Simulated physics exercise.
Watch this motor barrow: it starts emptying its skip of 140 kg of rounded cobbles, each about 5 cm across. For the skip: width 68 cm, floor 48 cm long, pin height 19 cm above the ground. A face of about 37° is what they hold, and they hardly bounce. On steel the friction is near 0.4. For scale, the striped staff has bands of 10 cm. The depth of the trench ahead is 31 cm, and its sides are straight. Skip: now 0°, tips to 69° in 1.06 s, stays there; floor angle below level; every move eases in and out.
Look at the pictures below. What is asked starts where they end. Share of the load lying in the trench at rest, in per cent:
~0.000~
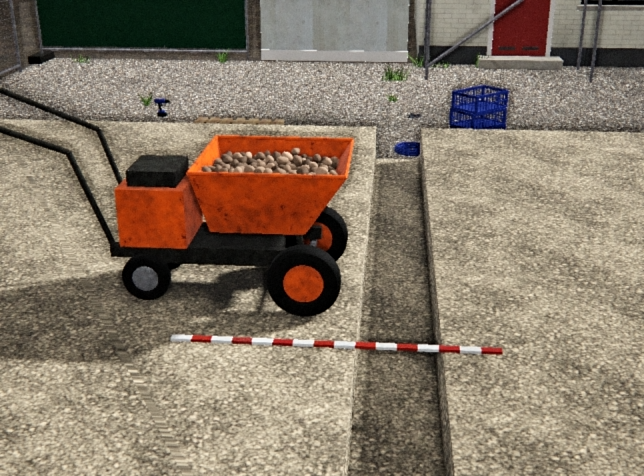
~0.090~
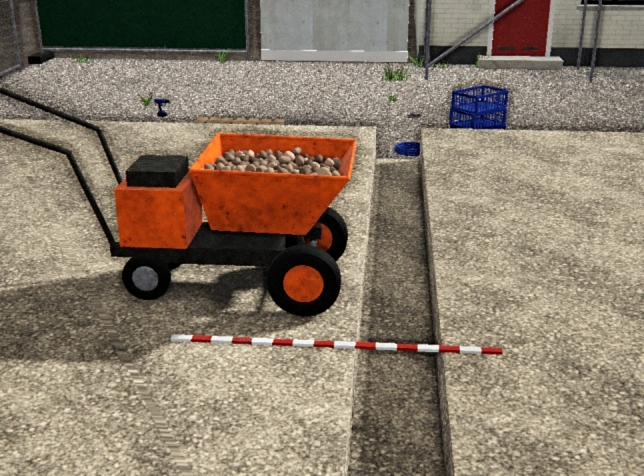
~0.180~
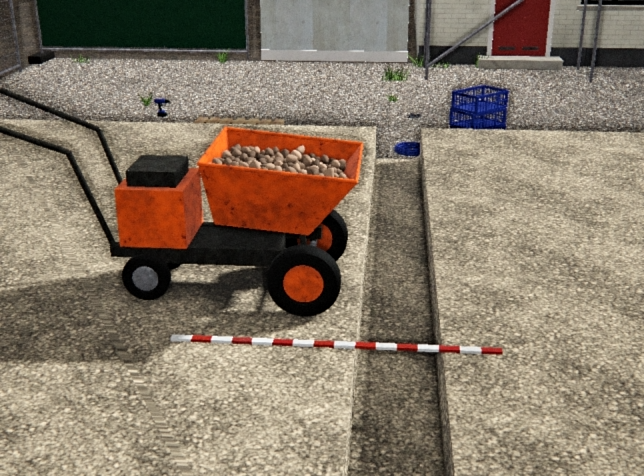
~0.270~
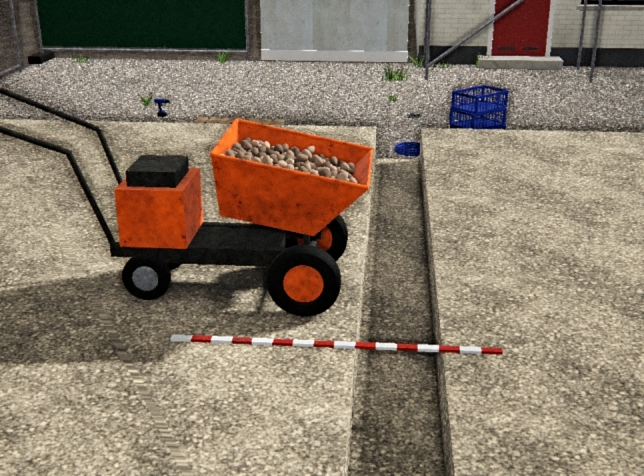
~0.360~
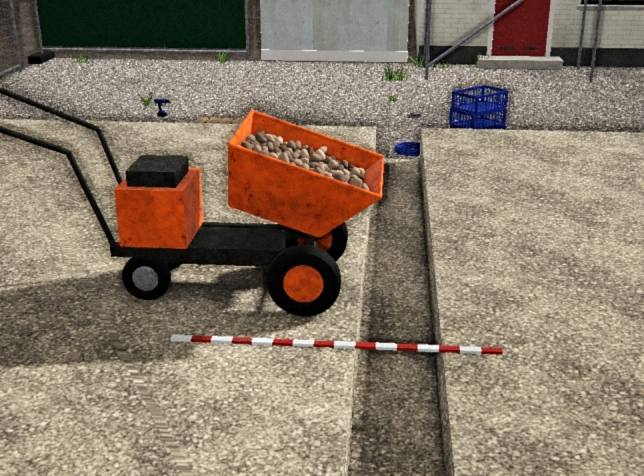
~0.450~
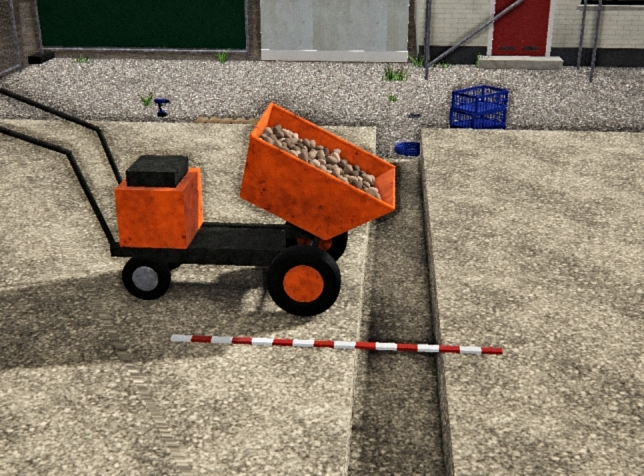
43 per cent.
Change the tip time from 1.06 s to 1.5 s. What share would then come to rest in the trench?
I'd put it at roughly 50 per cent.
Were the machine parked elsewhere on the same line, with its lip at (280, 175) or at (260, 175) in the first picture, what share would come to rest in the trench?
Near 90 then near 90 percent.
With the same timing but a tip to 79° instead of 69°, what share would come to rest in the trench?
I'd guess some 40 in a hundred.
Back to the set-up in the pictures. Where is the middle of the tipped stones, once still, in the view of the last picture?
Around (452, 291).
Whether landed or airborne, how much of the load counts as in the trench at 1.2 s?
By that moment, roughly 0 per cent of the load.
After 0.8 s the floor is at 59°; 100 % in the skip; the foremost stones are at (416, 239).
After 1.2 s the floor is at 69°; 76 % in the skip, 2 % in the trench, 22 % past the trench; the foremost stones are at (494, 300).
After 1.5 s the floor is at 69°; 43 % in the skip, 7 % in the trench, 50 % past the trench; the foremost stones are at (576, 292).
After 3.5 s the floor is at 69°; 5 % in the skip, 43 % in the trench, 52 % past the trench; the foremost stones are past the picture's edge.
